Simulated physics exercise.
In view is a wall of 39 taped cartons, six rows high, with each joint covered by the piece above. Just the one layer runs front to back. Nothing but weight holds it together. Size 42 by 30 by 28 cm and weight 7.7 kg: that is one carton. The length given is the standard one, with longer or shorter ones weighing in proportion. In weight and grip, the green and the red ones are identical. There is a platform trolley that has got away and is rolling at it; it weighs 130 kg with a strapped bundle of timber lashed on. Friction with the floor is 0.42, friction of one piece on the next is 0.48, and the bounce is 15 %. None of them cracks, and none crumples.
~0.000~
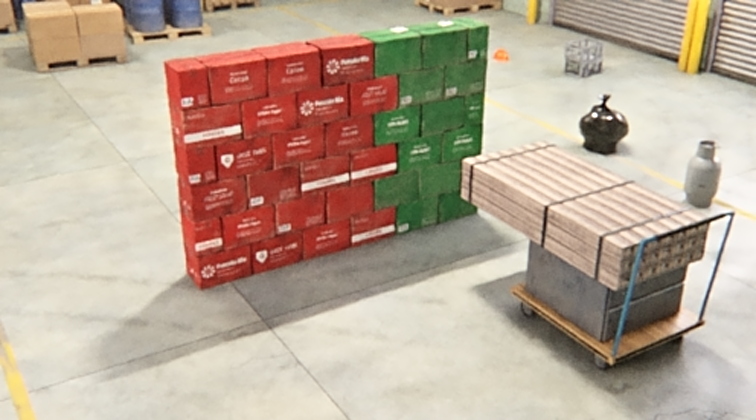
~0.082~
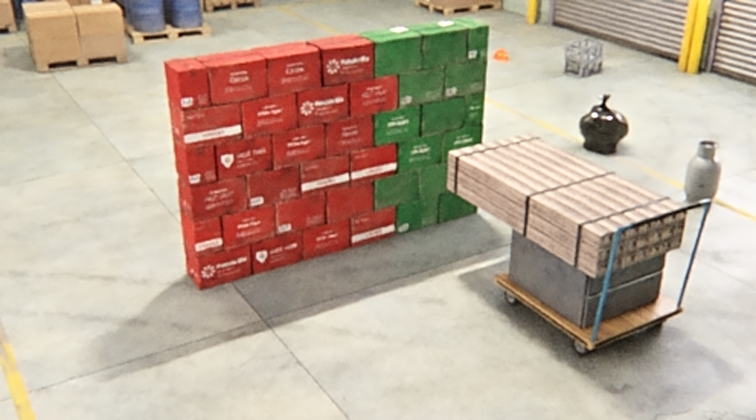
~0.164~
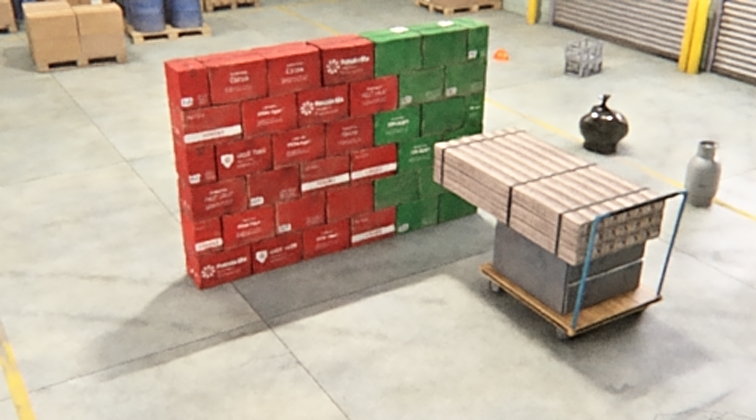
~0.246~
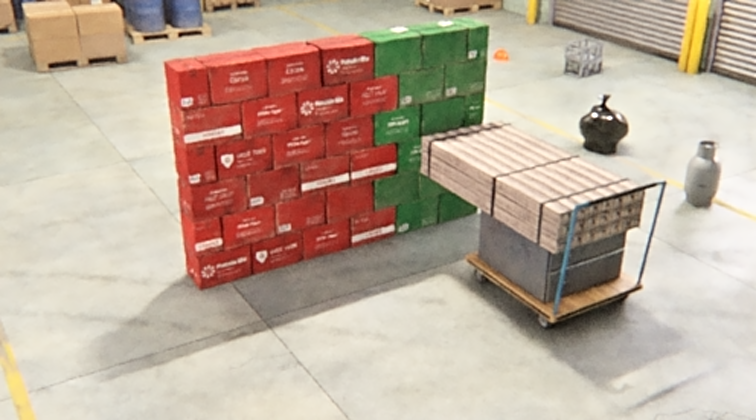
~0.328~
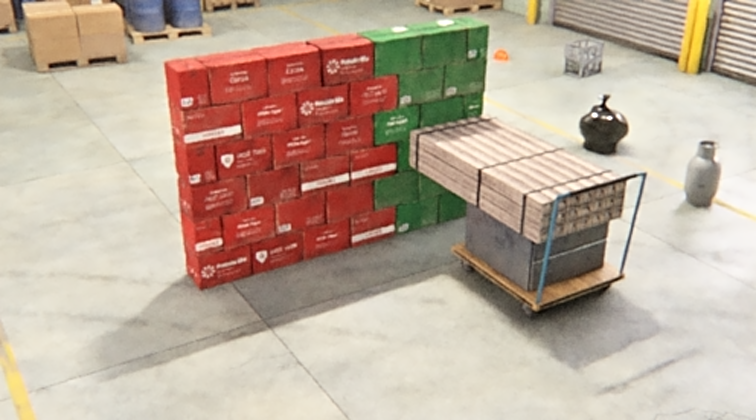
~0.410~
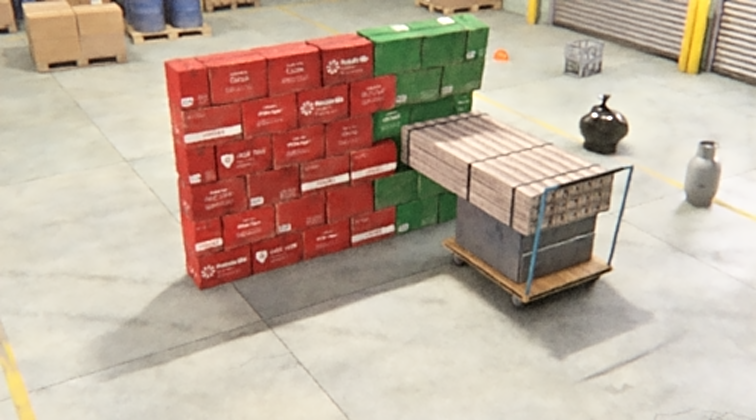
At the start, a loaded platform trolley stands apart from a wall of red and green cartons on a warehouse floor. It rolls leftward toward the green end, its long stacked load jutting ahead, then the load meets the wall and pushes in, shifting some green cartons slightly.
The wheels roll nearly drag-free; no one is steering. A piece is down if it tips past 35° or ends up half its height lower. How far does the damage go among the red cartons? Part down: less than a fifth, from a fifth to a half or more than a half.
I'd say the part that goes down is smaller than a fifth.
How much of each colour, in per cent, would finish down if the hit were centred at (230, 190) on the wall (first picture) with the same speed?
Green 0 %, red 60 %.
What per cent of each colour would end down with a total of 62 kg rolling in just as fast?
Green 70, red 10 %.
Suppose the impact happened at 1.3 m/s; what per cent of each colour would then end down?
You'd end up with green at 70 per cent down and red at 10 per cent.
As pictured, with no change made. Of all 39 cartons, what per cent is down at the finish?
Somewhere near 35 in a hundred.
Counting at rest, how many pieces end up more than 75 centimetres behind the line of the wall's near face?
8 or so.
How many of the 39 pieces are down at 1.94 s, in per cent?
30 %.
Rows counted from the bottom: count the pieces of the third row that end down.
2, all told.
Around 0.54 s, load 32 cm past the wall's line, still rolling; none of the 24 red cartons down (0 of 39 in all colours); top red carton unmoved; top green carton tipped 25°.
Around 0.78 s, load 57 cm past the wall's line, still rolling; none of the 24 red cartons down (8 of 39 in all colours); top red carton unmoved; top green carton tipped 51°, 41 cm lower.
Around 1.14 s, load 83 cm past the wall's line, still rolling; none of the 24 red cartons down (13 of 39 in all colours); top red carton unmoved; top green carton on its side.
Around 1.94 s, load 93 cm past the wall's line, stopped; none of the 24 red cartons down (12 of 39 in all colours); top red carton unmoved; top green carton on its side.
Finally (3.0 s), load 92 cm past the wall's line, stopped; none of the 24 red cartons down (13 of 39 in all colours); top red carton unmoved; top green carton on its side. That is 0 per cent. Seen by the last camera, middles, top red carton near (286, 68), top green carton near (470, 88).
